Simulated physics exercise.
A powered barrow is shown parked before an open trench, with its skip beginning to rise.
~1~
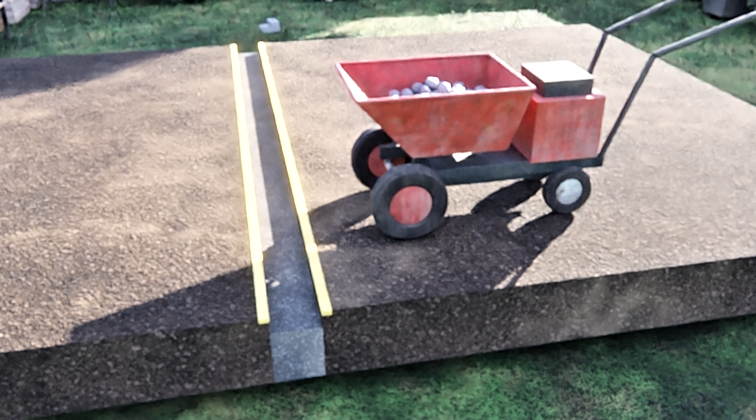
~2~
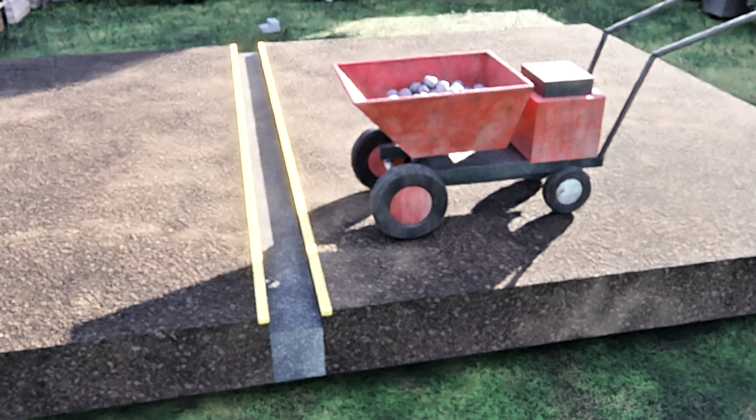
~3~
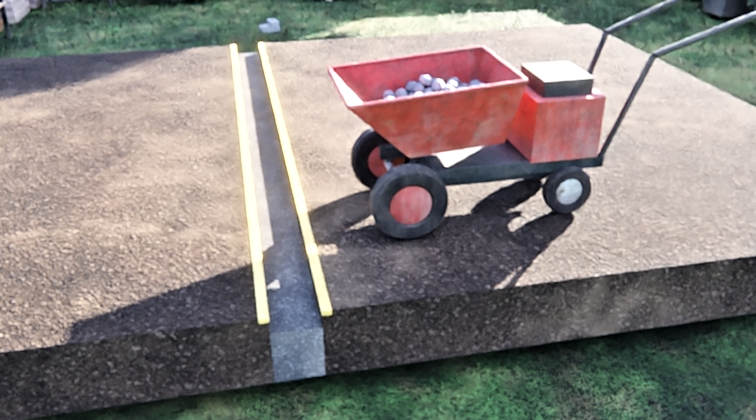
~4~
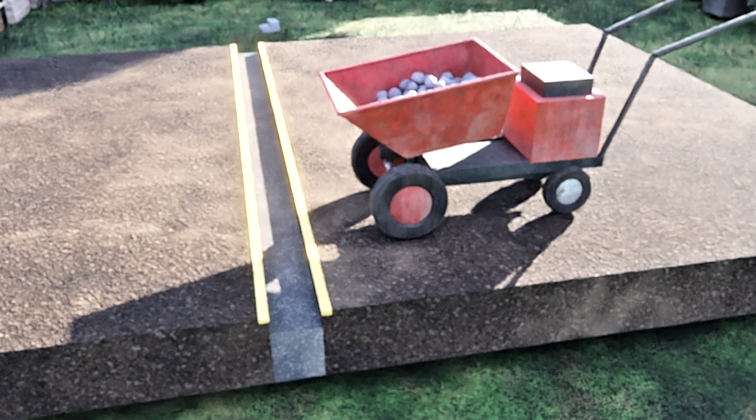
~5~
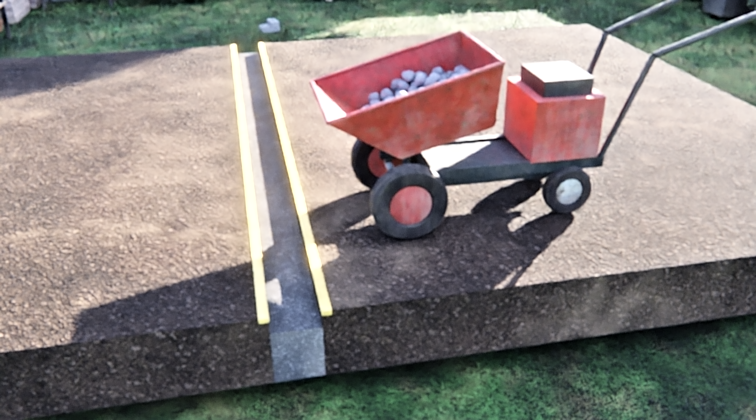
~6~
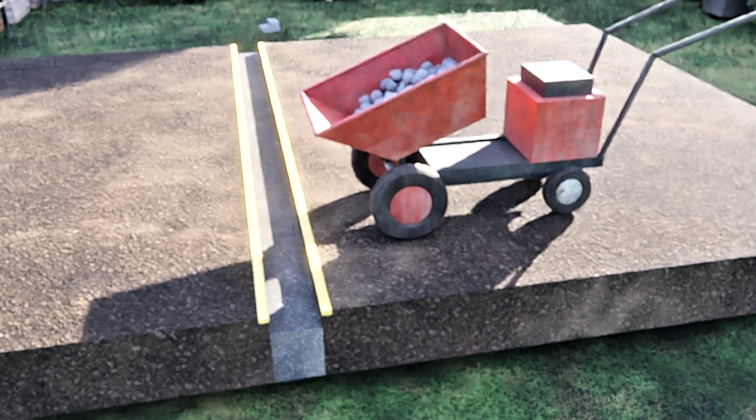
The red skip of a small parked barrow, loaded with round grey stones, slowly tilted toward the left, its back end rising steadily, while the wheels stayed still beside a narrow yellow-edged trench.
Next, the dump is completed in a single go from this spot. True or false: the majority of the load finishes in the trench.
False.
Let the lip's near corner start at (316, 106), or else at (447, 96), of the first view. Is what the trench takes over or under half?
A minority / a minority.
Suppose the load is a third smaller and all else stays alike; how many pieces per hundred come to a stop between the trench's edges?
My estimate is near 40 per cent.
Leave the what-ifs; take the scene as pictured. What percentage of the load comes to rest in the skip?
I'd put it at about 40 per cent.
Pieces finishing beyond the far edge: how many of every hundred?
Near 30 in every hundred.
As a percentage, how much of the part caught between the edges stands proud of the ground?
Close to 20 percent.
Soon, skip tipped steeply; all in the skip.
A while on, skip tipped right over; about half in the skip; about a quarter in or heaped over the trench; a small part beyond it.
Towards the end, skip tipped right over; about a third in the skip; about a third in or heaped over the trench; about a quarter beyond it.
Finally, skip tipped right over; about a third in the skip; about a third in or heaped over the trench; about a quarter beyond it.
